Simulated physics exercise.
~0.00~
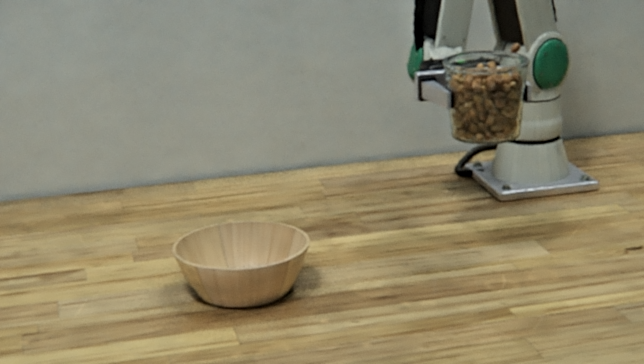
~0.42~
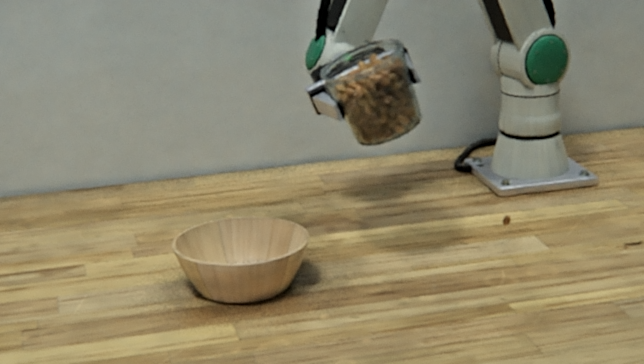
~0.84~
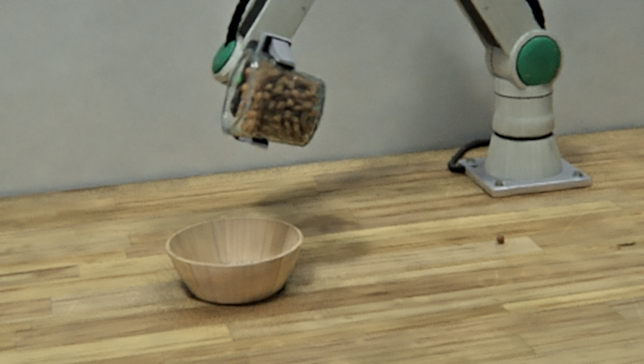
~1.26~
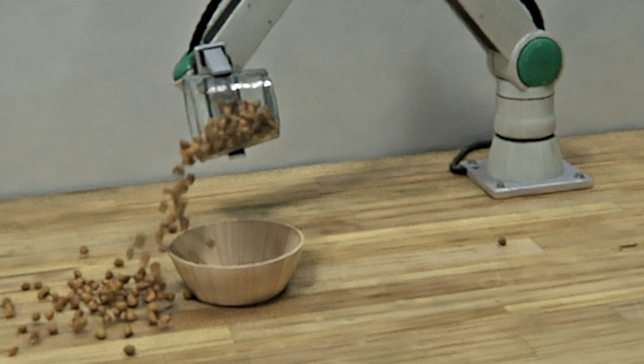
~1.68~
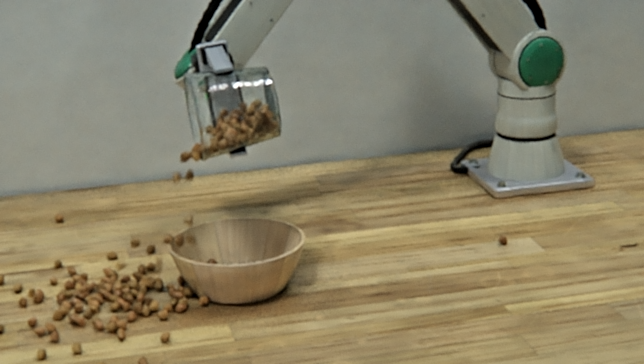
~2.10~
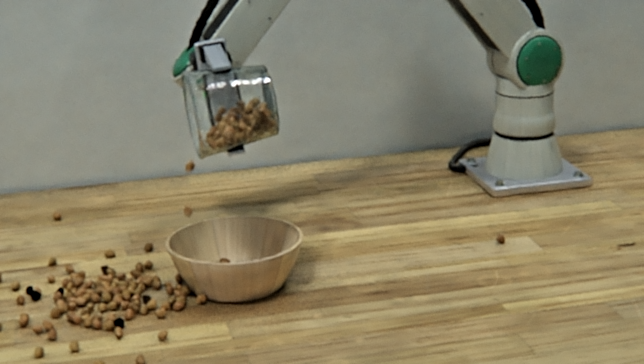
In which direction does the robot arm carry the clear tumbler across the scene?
The robot arm carries the tumbler to the left, toward the wooden bowl.
